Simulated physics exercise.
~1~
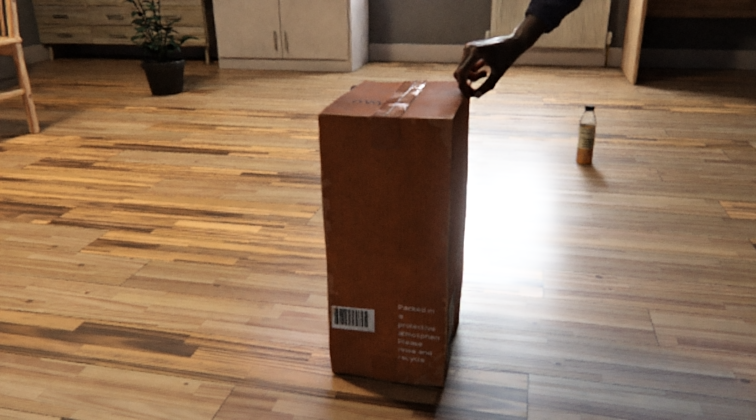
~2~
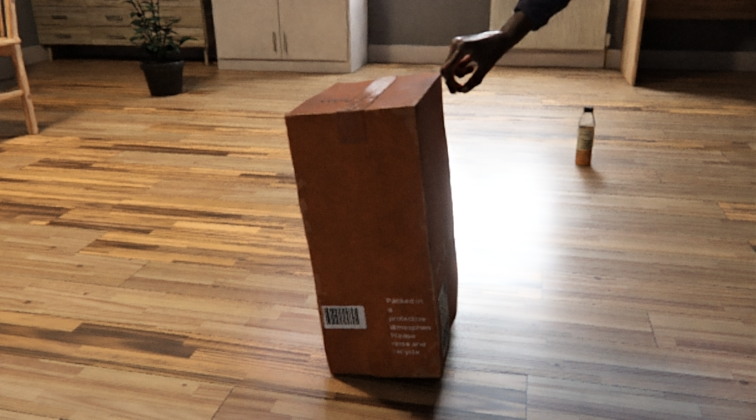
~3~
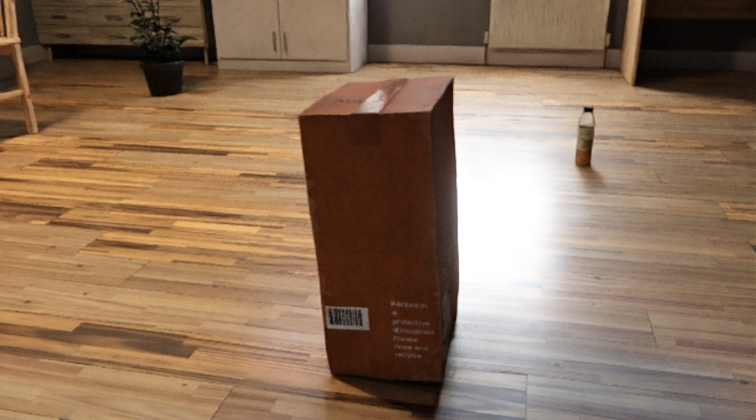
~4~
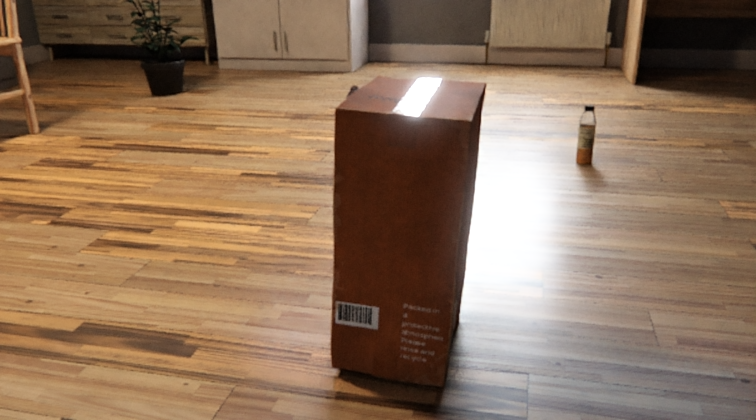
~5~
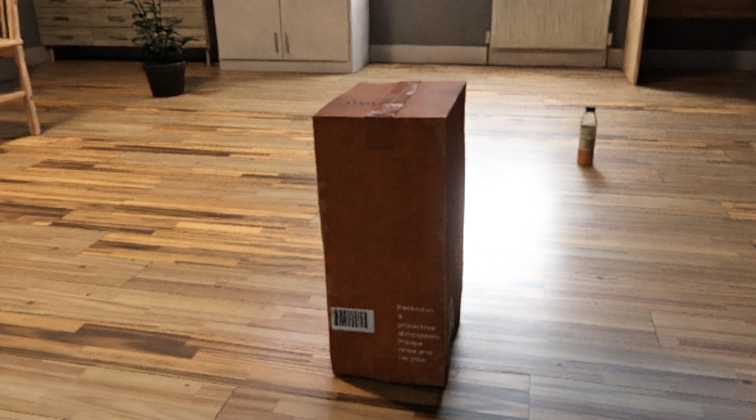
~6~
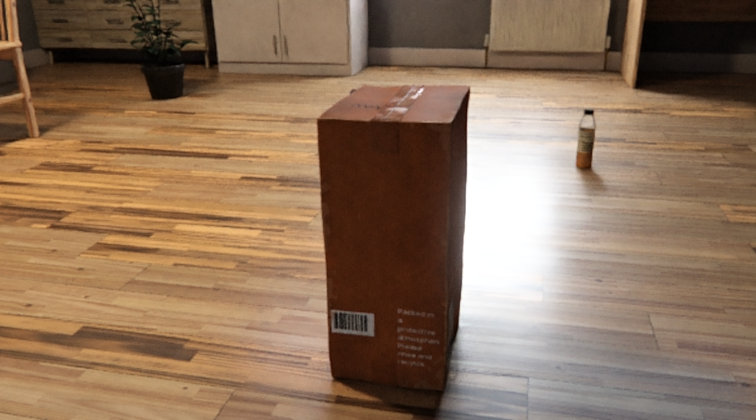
A tall orange-brown cardboard parcel stands on a striped wooden floor in a room, seen from slightly above by a gently swaying camera. A bottle with orange contents stands to its right, a potted plant and pale cupboards are behind, and part of a wooden chair shows at the left edge. A dark-sleeved arm reaches in from the upper right, its hand at the box's top. The parcel tips left as the hand lets go and withdraws. It rocks back to the right, then left again, and settles upright on its base.
